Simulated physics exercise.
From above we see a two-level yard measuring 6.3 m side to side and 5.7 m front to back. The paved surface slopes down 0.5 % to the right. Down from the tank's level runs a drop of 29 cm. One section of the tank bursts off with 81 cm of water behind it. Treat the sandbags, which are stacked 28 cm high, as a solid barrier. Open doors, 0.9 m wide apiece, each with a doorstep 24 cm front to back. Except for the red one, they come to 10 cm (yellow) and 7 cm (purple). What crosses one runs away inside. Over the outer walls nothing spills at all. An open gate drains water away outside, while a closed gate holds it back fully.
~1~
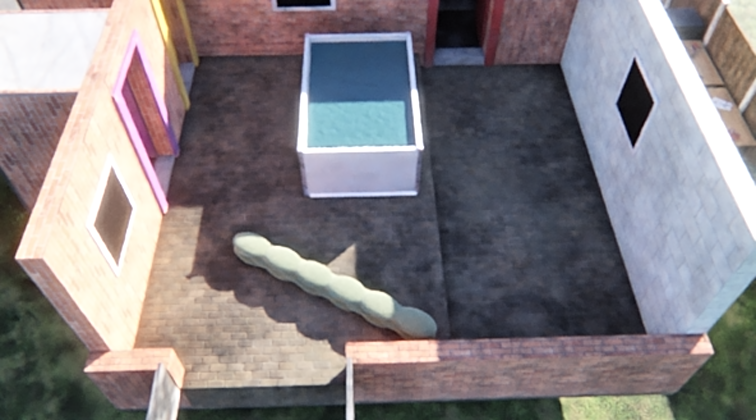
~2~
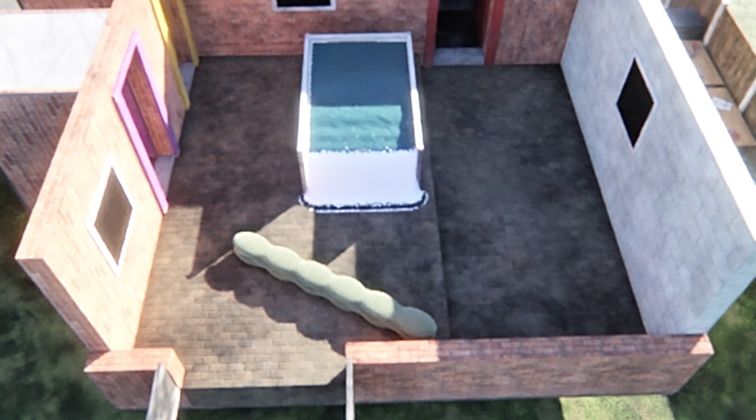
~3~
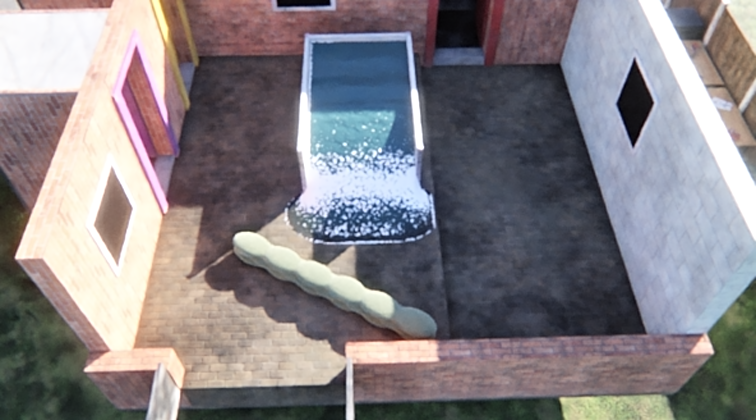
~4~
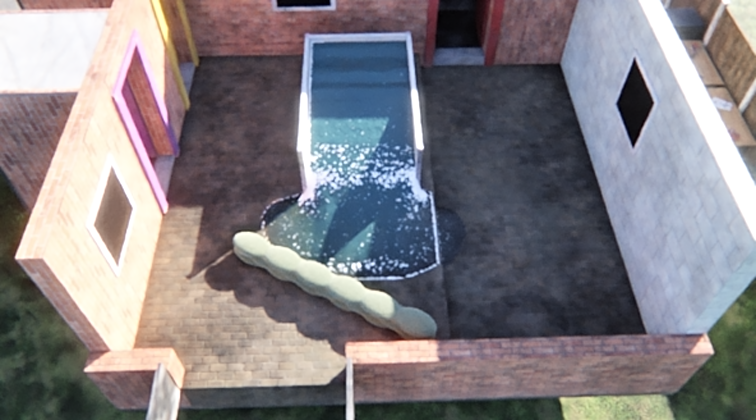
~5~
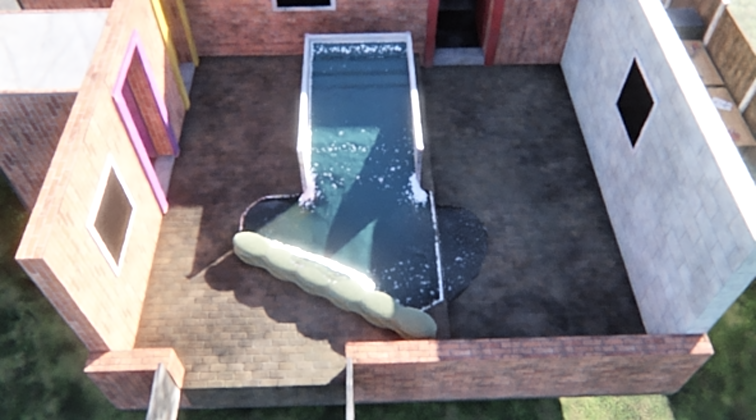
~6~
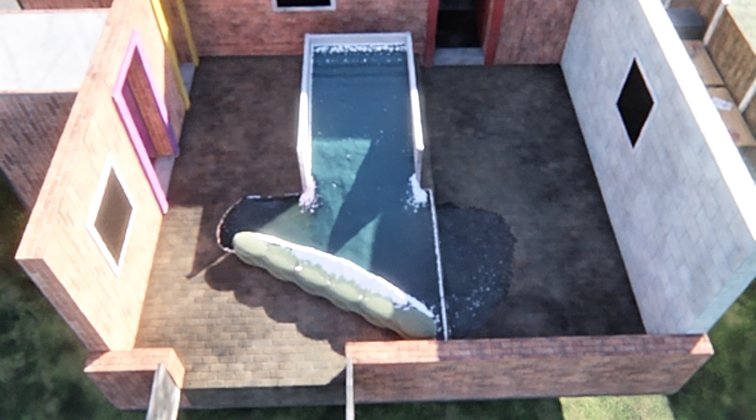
A roofless, dark-paved yard enclosed by brick walls, the right one whitish, is seen from high above by a camera that stays still. A pale-edged tank of blue-green water stands at the back, between purple and yellow doorways on the left and a red one, with lumpy greenish sandbags lying diagonally in front. Water bursts from the tank's near side, foams forward, spreads sideways and runs along the sandbags.
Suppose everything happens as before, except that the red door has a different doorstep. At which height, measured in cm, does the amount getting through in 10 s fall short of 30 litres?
From about 17 cm upwards.
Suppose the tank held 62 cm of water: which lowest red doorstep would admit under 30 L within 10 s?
Something near 12.0 cm should do.
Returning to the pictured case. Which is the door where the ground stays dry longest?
It would be the red one.
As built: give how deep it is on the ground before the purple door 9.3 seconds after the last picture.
It comes to about 2.5 centimetres deep.
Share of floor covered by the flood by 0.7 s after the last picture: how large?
30 %.
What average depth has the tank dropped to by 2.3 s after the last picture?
Around 18 cm on average.
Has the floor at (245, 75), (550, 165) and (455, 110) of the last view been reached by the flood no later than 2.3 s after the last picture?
Going in order: Untouched, swamped, untouched.
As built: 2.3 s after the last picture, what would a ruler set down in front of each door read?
Door by door in cm - yellow 3, red 0, purple 13.
Then, 0.7 s after the last picture water covers 30 % of the floor, deepest (49 cm) near (347, 284); it has not reached the red door.
Then, 2.3 s after the last picture water covers 60 % of the floor, deepest (50 cm) near (632, 326); it has not reached the red door.
Then, 9.3 s after the last picture water covers 95 % of the floor, deepest (24 cm) near (644, 366); 19 cm at the red door, 18 litres in over its 18 cm doorstep.
At the red door as built, the water peaked near 23 cm, 4.9 s after the last picture.
With a doorstep of 15 cm, 54 litres would have come in within the 10 s; with 20 cm, 8 litres. So under 30 litres takes about 17 cm.
